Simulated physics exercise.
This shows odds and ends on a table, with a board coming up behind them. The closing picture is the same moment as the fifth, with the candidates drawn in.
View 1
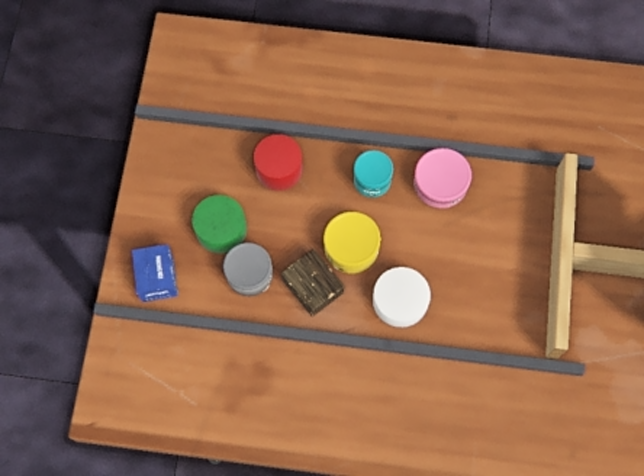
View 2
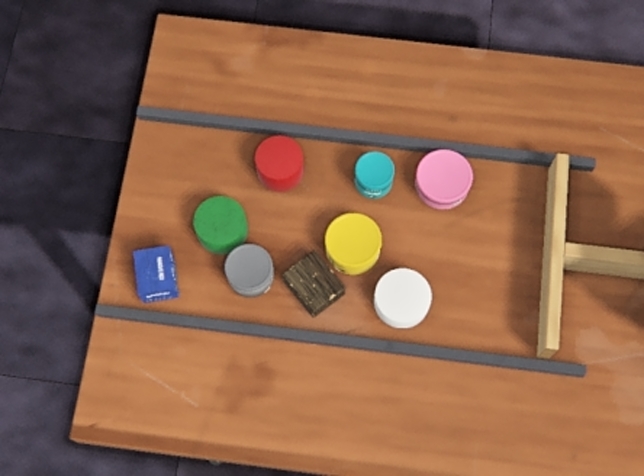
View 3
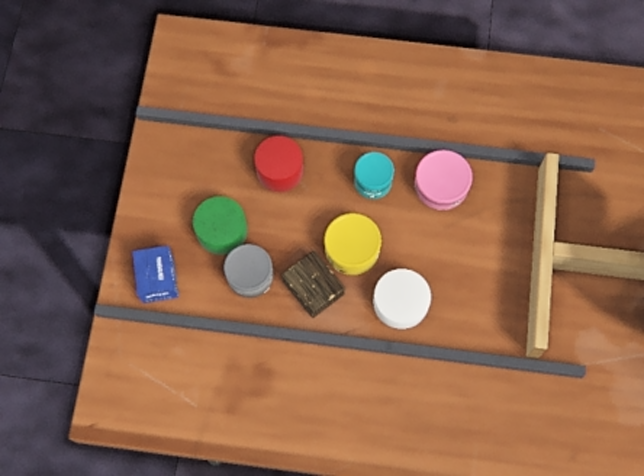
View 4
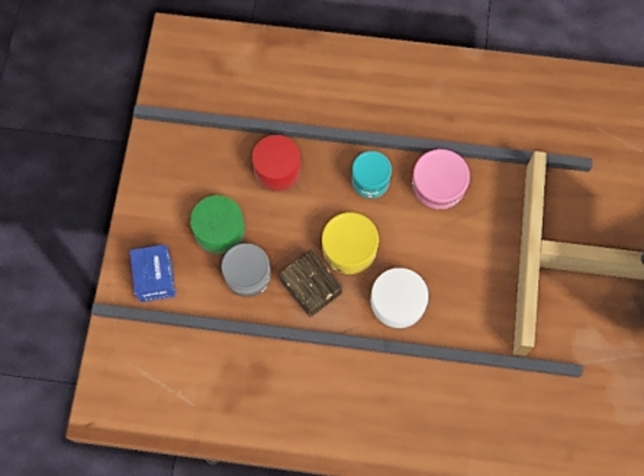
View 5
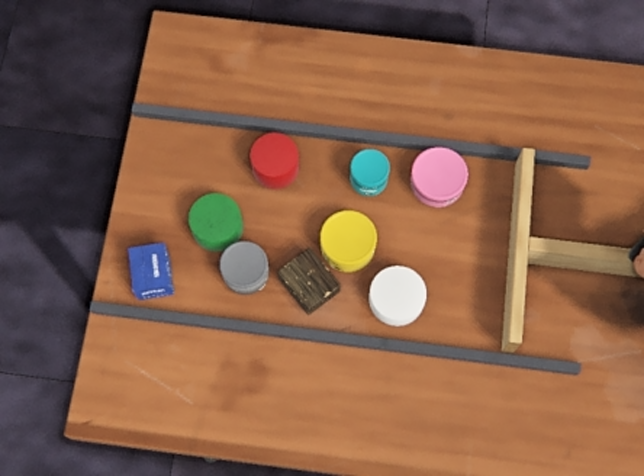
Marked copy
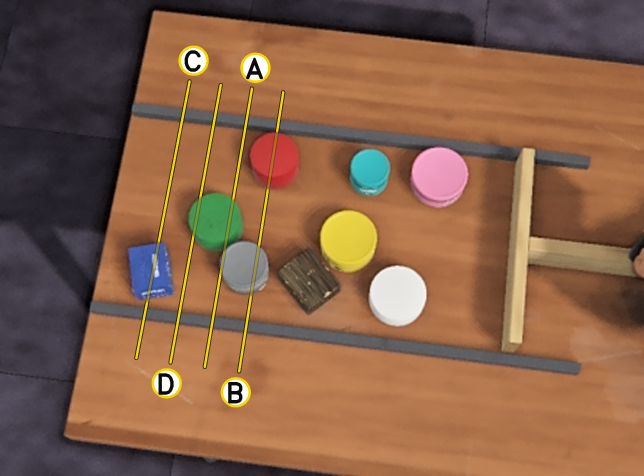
A wooden board on a handle slid slowly left between two grey rails on a table, while the colourful round tubs, the blue box and the dark block ahead of it stayed put, untouched.
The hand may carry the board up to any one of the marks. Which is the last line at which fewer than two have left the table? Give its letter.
As far as mark A.
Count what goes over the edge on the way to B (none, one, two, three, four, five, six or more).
The count is none.
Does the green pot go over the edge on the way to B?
No.
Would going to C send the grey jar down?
Yes.
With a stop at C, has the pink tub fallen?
No.
On the marked copy, A at (229, 221); B at (262, 225); C at (164, 213); D at (197, 217).
Taking A. A third of the way, board (417, 229); pink tub (387, 171); turquoise tub (341, 172).
Two thirds of the way, board (311, 217); blue packet (142, 271); grey jar (183, 258).
When it is over, board (231, 207); blue packet (102, 272); grey jar (119, 228); none fallen.
As for the rest, B is within the limit but short; C drops five; D drops two.
